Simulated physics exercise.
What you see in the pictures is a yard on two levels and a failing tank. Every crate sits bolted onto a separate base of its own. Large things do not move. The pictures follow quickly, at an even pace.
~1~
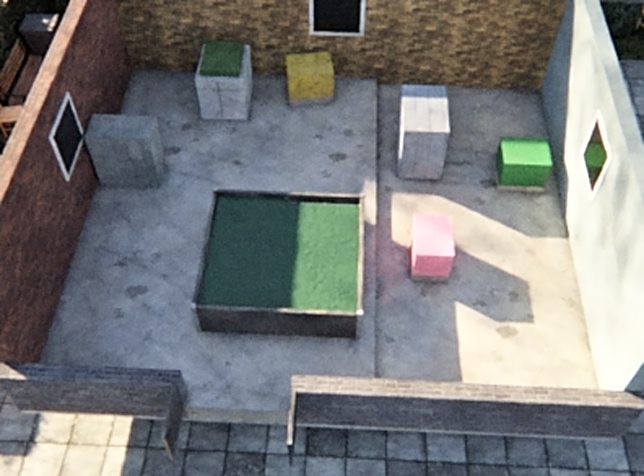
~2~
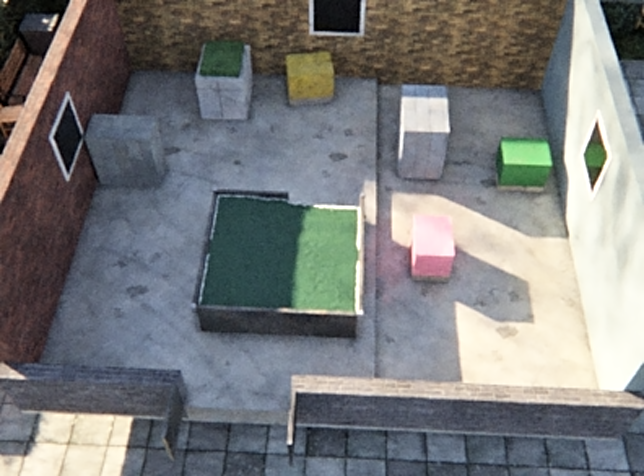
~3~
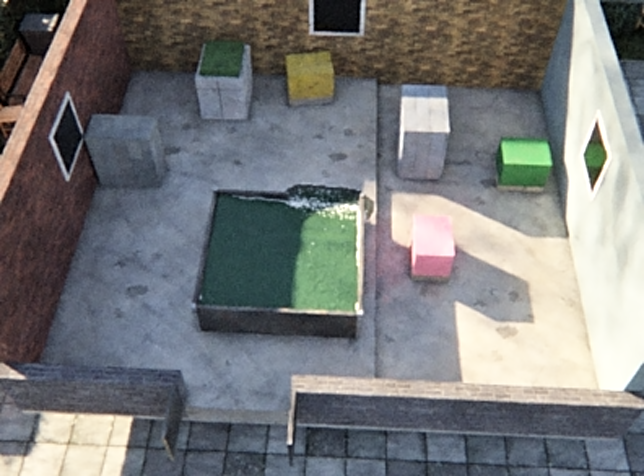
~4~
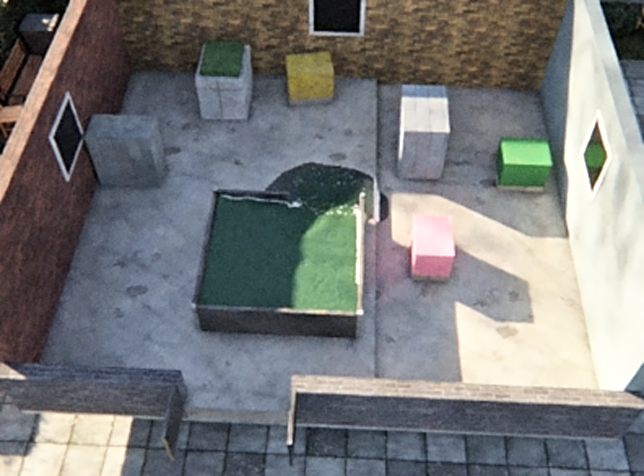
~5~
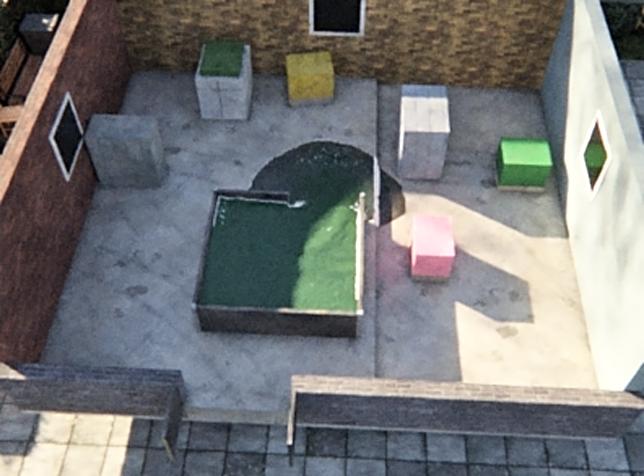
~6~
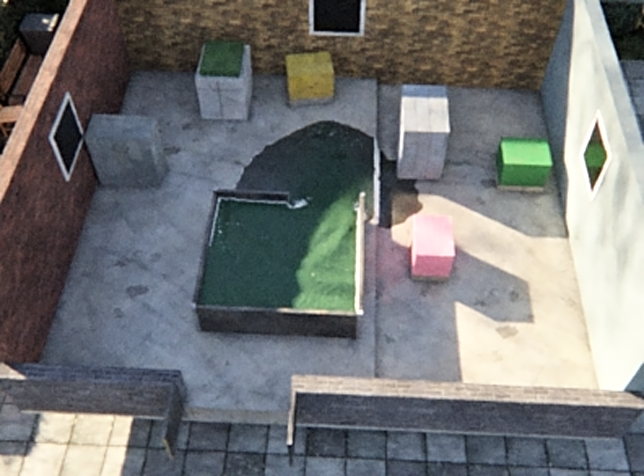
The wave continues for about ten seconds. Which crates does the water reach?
The green crate is reached; the pink crate is not reached; the yellow crate is reached.
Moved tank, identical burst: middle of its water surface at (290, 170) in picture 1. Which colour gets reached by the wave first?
I'd go with the yellow crate.
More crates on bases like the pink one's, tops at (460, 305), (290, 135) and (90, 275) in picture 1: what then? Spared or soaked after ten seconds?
Stays clear, then is reached, then stays clear.
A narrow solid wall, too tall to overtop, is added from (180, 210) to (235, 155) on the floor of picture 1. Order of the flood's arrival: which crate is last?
That would be the pink-painted one.
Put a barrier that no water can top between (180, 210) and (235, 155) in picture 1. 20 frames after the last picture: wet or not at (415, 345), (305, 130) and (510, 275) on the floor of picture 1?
The first point comes out unwetted, the next inundated, the last unwetted.
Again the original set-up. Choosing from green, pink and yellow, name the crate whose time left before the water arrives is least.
I reckon it's the one in yellow.
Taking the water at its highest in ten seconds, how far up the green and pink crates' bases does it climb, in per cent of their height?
160 and 60 per cent, in that order.
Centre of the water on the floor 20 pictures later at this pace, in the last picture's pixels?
Somewhere around (329, 197) in the last view.
A moment on, water covers 20 % of the floor; the green crate not reached, the pink crate not reached, the yellow crate water round its plinth.
Next, water covers 25 % of the floor; the green crate water round its plinth, the pink crate not reached, the yellow crate water round its plinth.
Then, water covers 40 % of the floor; the green crate water round its plinth, the pink crate not reached, the yellow crate water round its plinth.
Later, water covers 60 % of the floor; the green crate water round its plinth, the pink crate water round its plinth, the yellow crate water round its plinth.
In the end, water covers 90 % of the floor; the green crate was topped, the pink crate stayed above the water, the yellow crate was topped.
